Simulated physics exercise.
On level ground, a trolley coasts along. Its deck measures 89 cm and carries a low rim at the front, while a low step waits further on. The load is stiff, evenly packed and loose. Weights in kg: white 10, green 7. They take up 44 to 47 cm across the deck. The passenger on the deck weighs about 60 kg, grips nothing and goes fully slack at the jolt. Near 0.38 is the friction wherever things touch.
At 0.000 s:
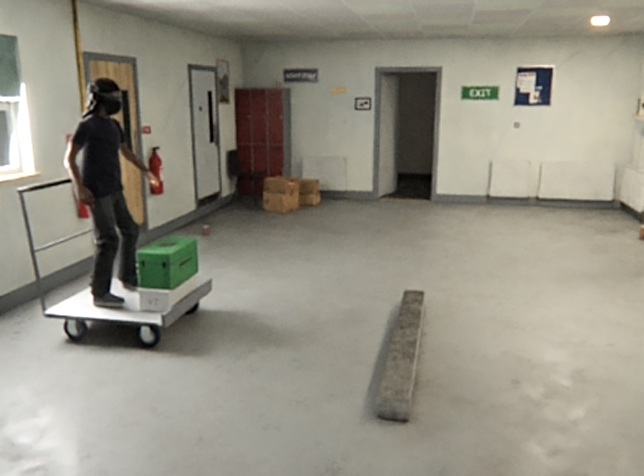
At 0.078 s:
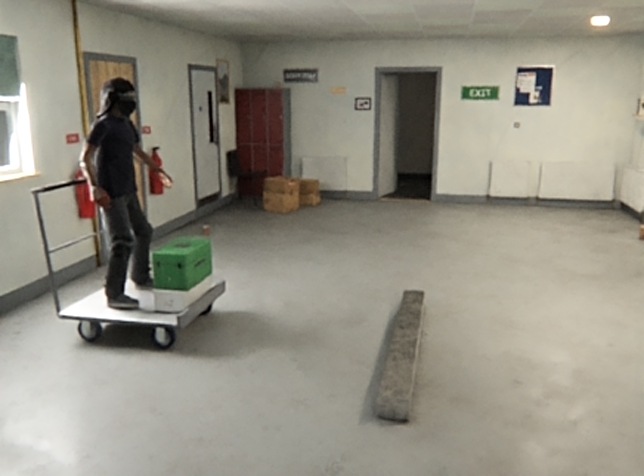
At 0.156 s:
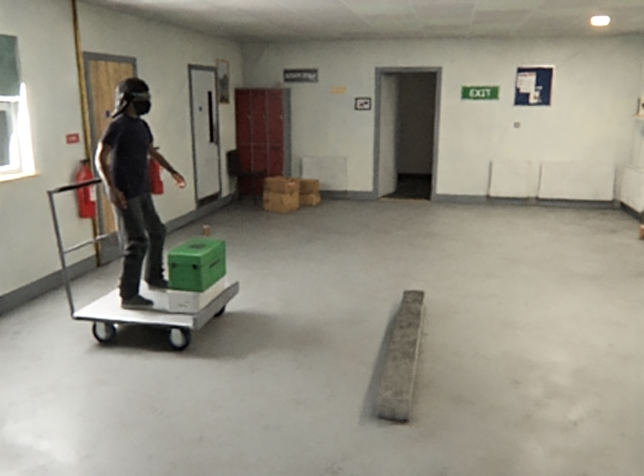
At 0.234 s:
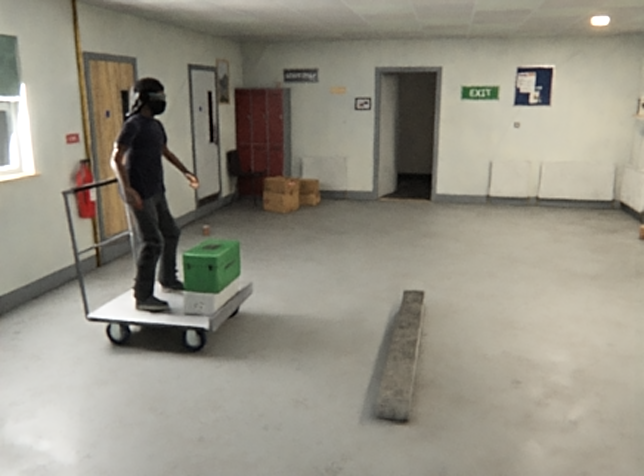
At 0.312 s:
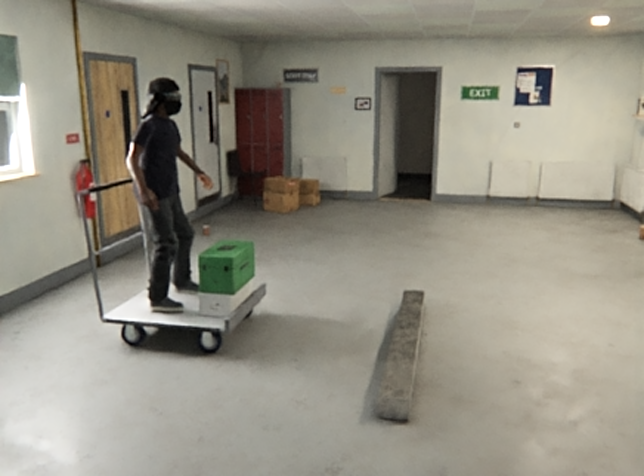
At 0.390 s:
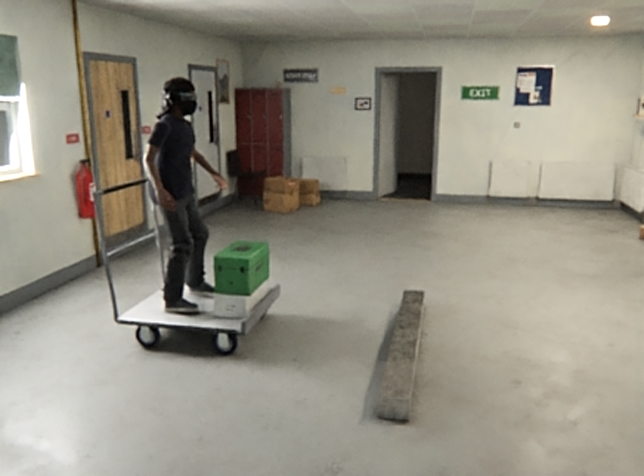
A person in dark clothes and a face covering stands on a flat trolley behind a green box resting on a white one, one arm held out in front. The trolley rolls steadily rightward from near the left wall across the grey floor, drawing closer to a low, narrow block.
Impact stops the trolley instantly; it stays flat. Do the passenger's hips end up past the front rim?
Yes: Odds are it leaves its ride.
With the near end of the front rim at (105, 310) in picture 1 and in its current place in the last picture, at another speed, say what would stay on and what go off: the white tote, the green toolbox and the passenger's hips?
In that case the white item would stay put, the green item would go over and the hips would go over.
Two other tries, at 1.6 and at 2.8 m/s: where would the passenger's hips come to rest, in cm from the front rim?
Roughly 20 cm past the front rim in the first try and 90 cm past in the second.
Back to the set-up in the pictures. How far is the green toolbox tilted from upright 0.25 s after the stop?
Roughly 30 degrees.
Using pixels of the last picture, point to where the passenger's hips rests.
Resting point approx. (515, 316).
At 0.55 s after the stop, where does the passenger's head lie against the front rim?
Some 30 cm past it.
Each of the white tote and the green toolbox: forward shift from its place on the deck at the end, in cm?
White 0 cm forward, green 115 cm forward.
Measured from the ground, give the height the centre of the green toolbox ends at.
Roughly 15 cm above it.
Impact comes at 1.09 s.
After 1.64 s the passenger's hips are 26 cm behind the rim, near (370, 268) in the last picture's view.
After 2.09 s the passenger's hips are 14 cm past the rim, near (431, 288) in the last picture's view.
Final state at 4.8 s, past the rim, green toolbox and the passenger's hips; behind it, white tote.
